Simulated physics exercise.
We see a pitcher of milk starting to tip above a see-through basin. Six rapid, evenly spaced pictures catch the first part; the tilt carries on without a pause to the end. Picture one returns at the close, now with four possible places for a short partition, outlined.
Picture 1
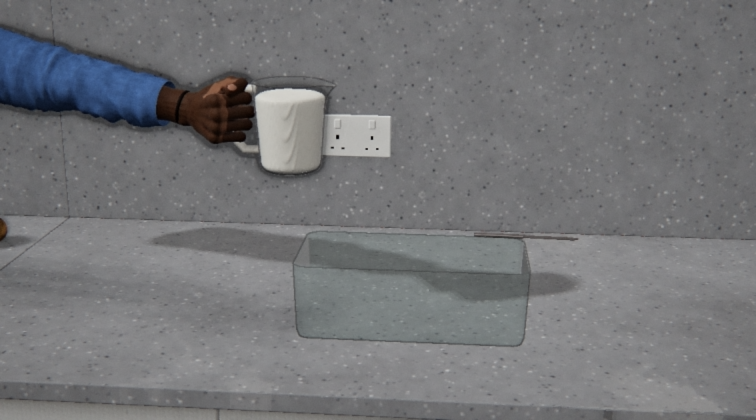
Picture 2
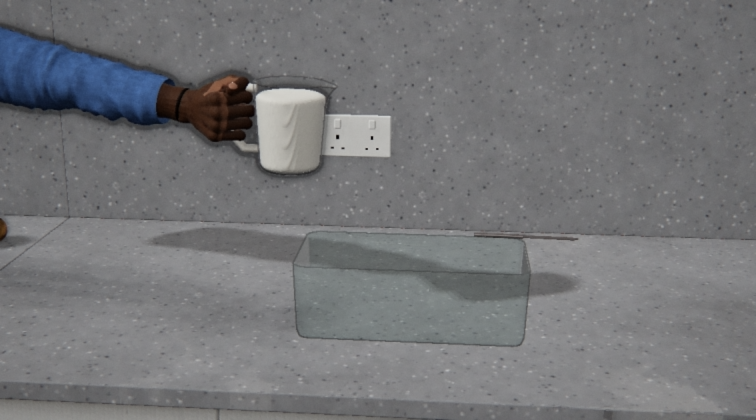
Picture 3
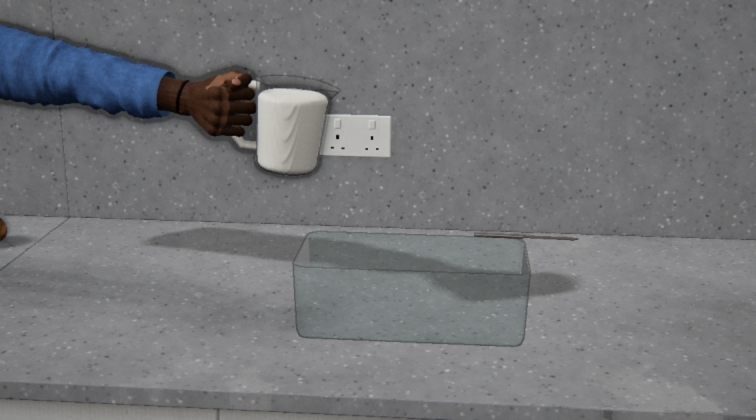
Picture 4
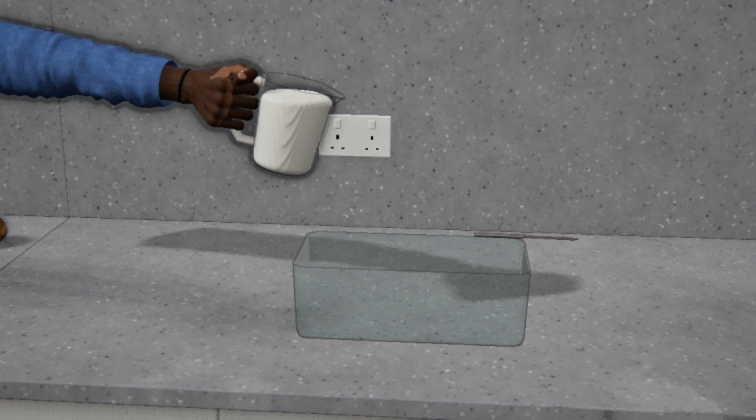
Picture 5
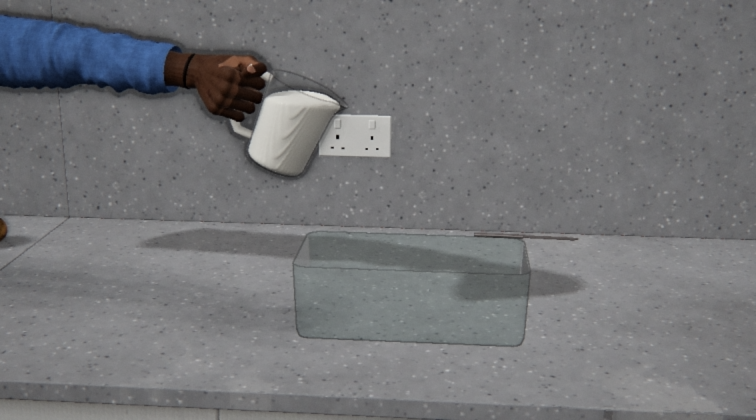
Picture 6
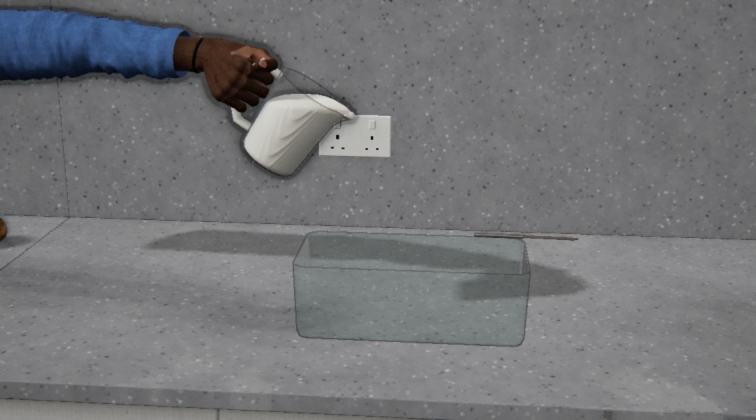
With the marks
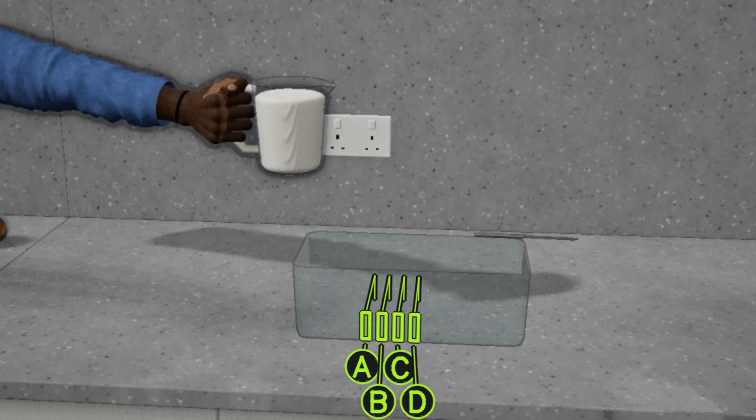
The video shows a hand holding a pitcher of milk upright above a clear, empty basin on a gray speckled countertop. The hand then gradually tilts the pitcher to the right until the milk reaches its lip.
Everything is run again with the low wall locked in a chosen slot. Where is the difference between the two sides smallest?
Choose B.
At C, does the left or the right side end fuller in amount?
The left side.
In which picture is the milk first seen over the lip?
Picture 6.
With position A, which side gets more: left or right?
The right one.
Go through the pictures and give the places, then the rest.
Upright, lip at (335, 85); basin from (296, 335) to (524, 345); nothing has left yet.
Upright, lip at (337, 86); nothing has left yet.
Tipped about 6°, lip at (340, 90); nothing has left yet.
Tipped about 13°, lip at (344, 97); nothing has left yet.
Tipped about 23°, lip at (348, 107); nothing has left yet.
Tipped about 34°, lip at (351, 118); milk is over the lip, down to (351, 118).
On the marked copy, A at (365, 344); B at (381, 345); C at (397, 346); D at (413, 346).
Choosing A, about 16 % ends left of the wall and 82 % right of it.
Choosing B, about 48 % ends left of the wall and 50 % right of it.
Choosing C, about 72 % ends left of the wall and 19 % right of it; 8 % is lost outside.
Choosing D, about 82 % ends left of the wall and 7 % right of it; 10 % is lost outside.
